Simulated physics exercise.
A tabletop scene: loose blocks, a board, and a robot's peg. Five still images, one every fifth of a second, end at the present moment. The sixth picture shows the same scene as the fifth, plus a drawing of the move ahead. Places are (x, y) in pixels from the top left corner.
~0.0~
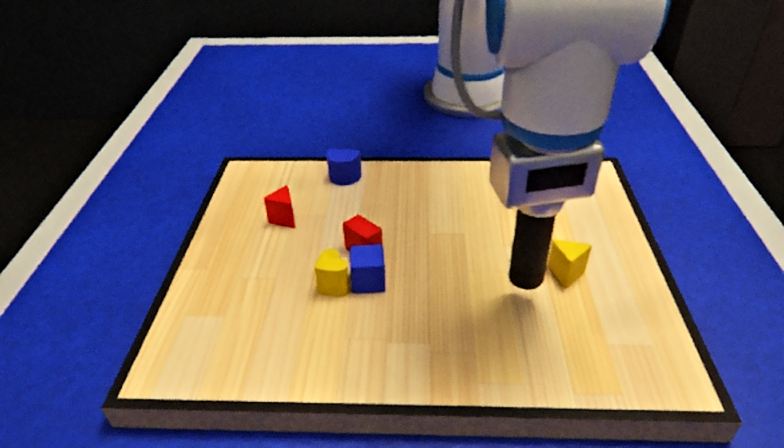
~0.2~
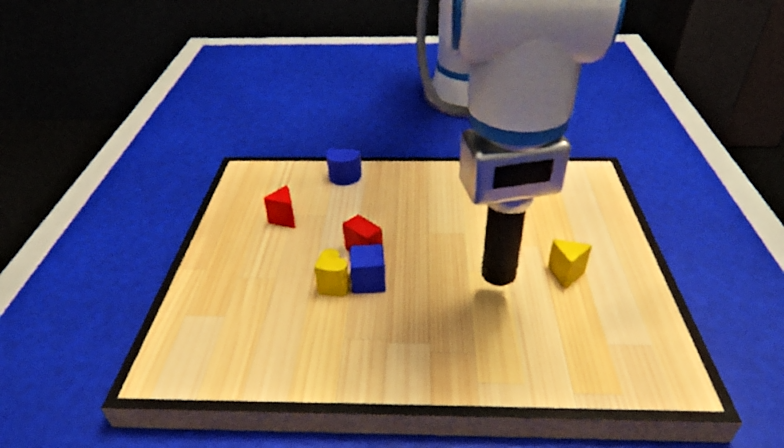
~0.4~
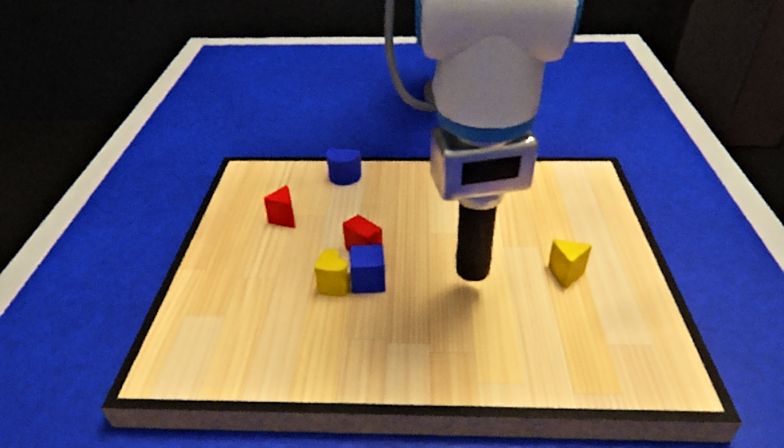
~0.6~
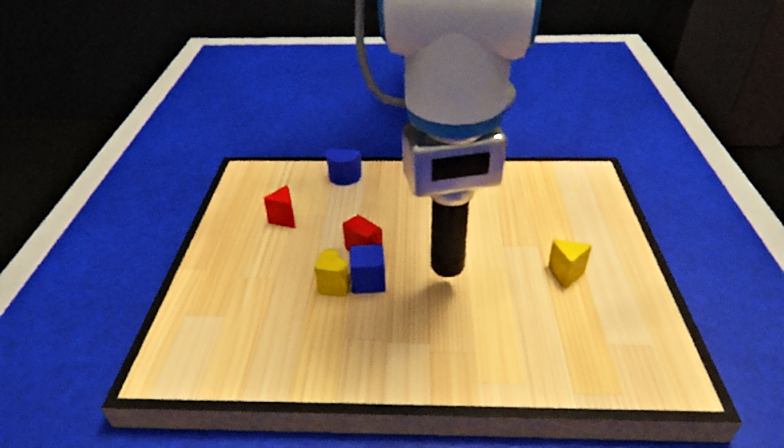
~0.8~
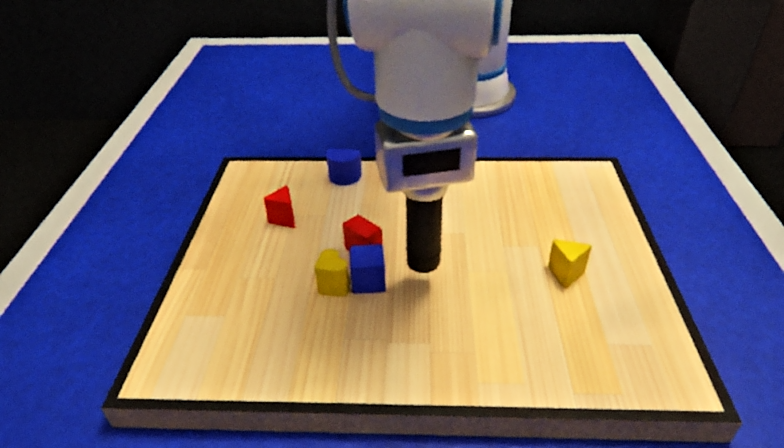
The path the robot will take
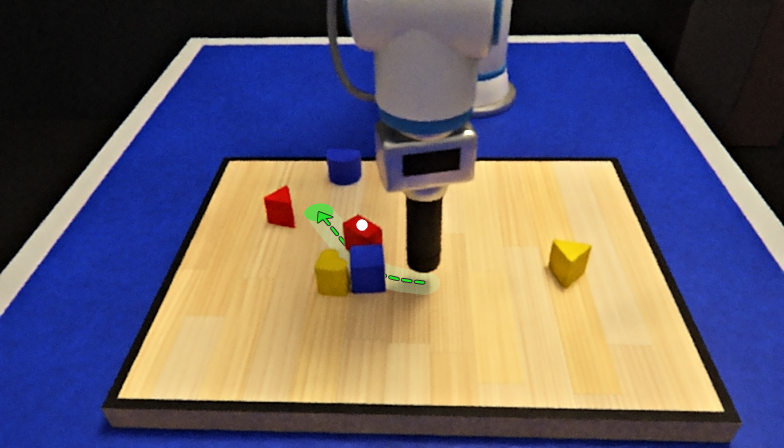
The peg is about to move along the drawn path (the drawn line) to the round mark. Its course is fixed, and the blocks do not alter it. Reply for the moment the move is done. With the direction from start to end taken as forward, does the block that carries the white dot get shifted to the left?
No.
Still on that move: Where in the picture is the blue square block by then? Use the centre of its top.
About (336, 254).
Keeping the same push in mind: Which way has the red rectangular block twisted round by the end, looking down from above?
It rotates clockwise.
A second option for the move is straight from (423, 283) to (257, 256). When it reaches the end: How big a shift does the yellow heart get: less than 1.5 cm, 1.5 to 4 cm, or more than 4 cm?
The displacement of the yellow heart is above 4 cm.
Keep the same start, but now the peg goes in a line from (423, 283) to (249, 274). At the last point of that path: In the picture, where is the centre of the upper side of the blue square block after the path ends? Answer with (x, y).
Pixel (222, 269).
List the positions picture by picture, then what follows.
Peg's lower end at (526, 279); red triangular piece at (281, 195); yellow heart at (331, 260); red rectangular block at (362, 225); blue square block at (367, 255), in the first frame.
Peg at (499, 275); blocks still, in the second frame.
Peg at (473, 271); blocks still, in the third frame.
Peg at (448, 267); blocks still, in the fourth frame.
Peg at (424, 263); red triangular piece at (281, 195); yellow heart at (331, 260); red rectangular block at (362, 225); blue square block at (367, 255), in the fifth frame.
Drawn move, from (423, 283) through (371, 269) and (342, 240) to (319, 212); the dot is on the red rectangular block.
What follows on the original path. One third of the way, peg at (369, 249); yellow heart at (311, 264); red rectangular block at (358, 222), turned 15° clockwise; blue square block at (339, 254), turned 30° anticlockwise.
Two thirds of the way, peg at (339, 220); yellow heart at (309, 265); red rectangular block at (344, 194), turned 60° clockwise; blue square block at (336, 254), turned 35° anticlockwise.
At the end, peg at (316, 193); red triangular piece still; yellow heart at (309, 265); red rectangular block at (344, 178), turned 100° clockwise; blue square block at (336, 254), turned 35° anticlockwise.
